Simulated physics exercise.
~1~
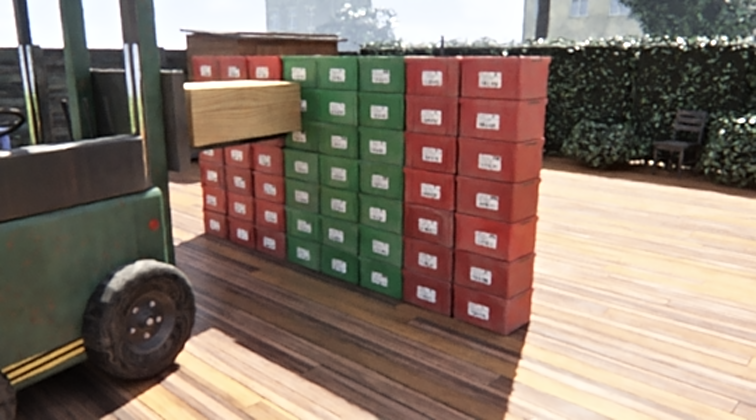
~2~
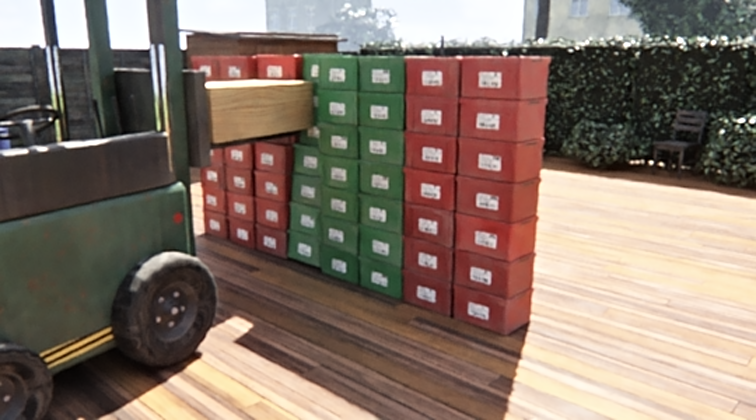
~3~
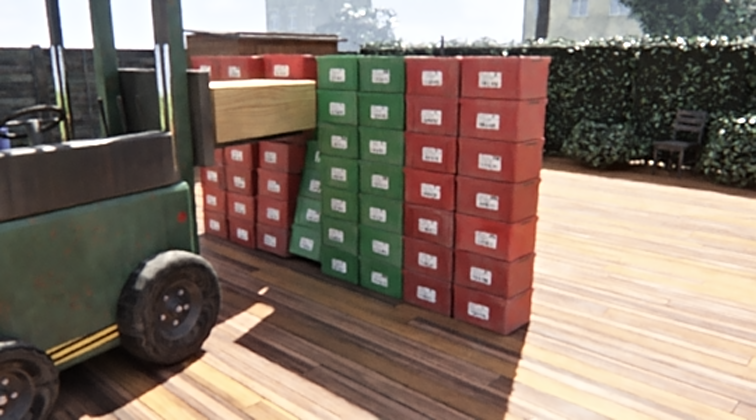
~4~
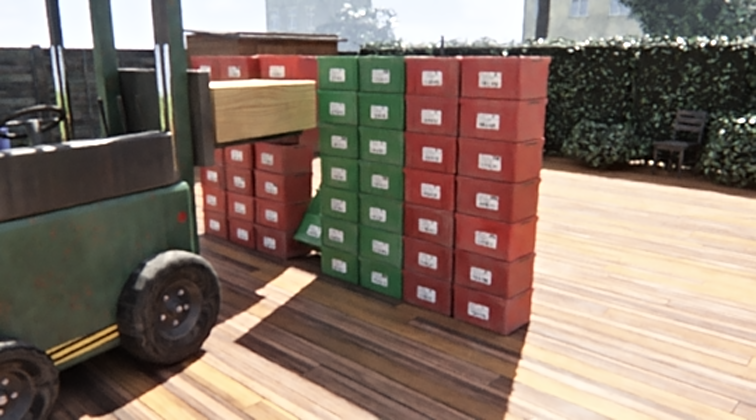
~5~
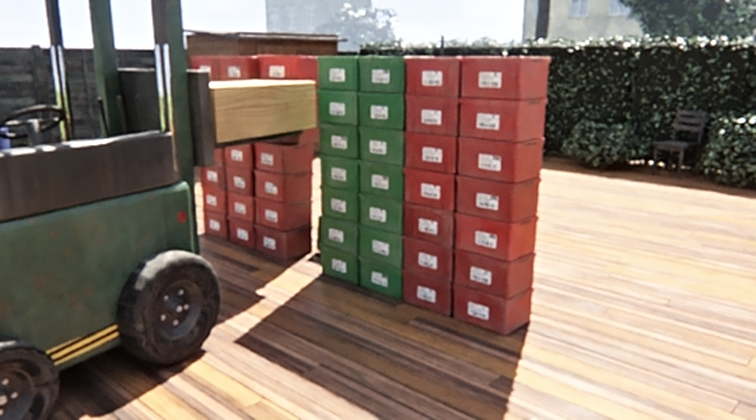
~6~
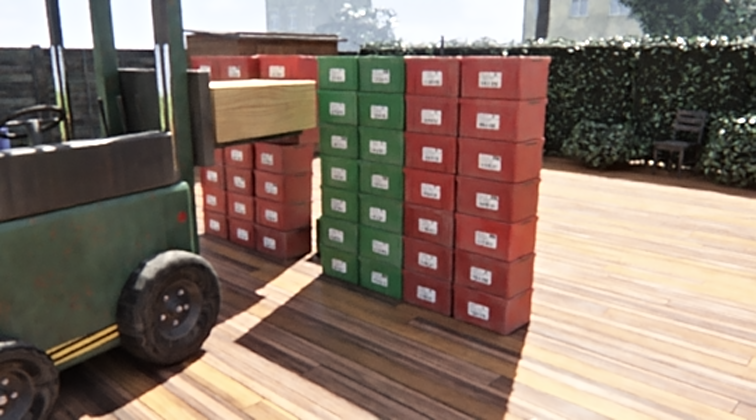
A green forklift pushed a wooden crate on its raised forks into a wall of red and green boxes, and one green column tilted and toppled away behind the rest, leaving a gap while the other boxes stayed standing.
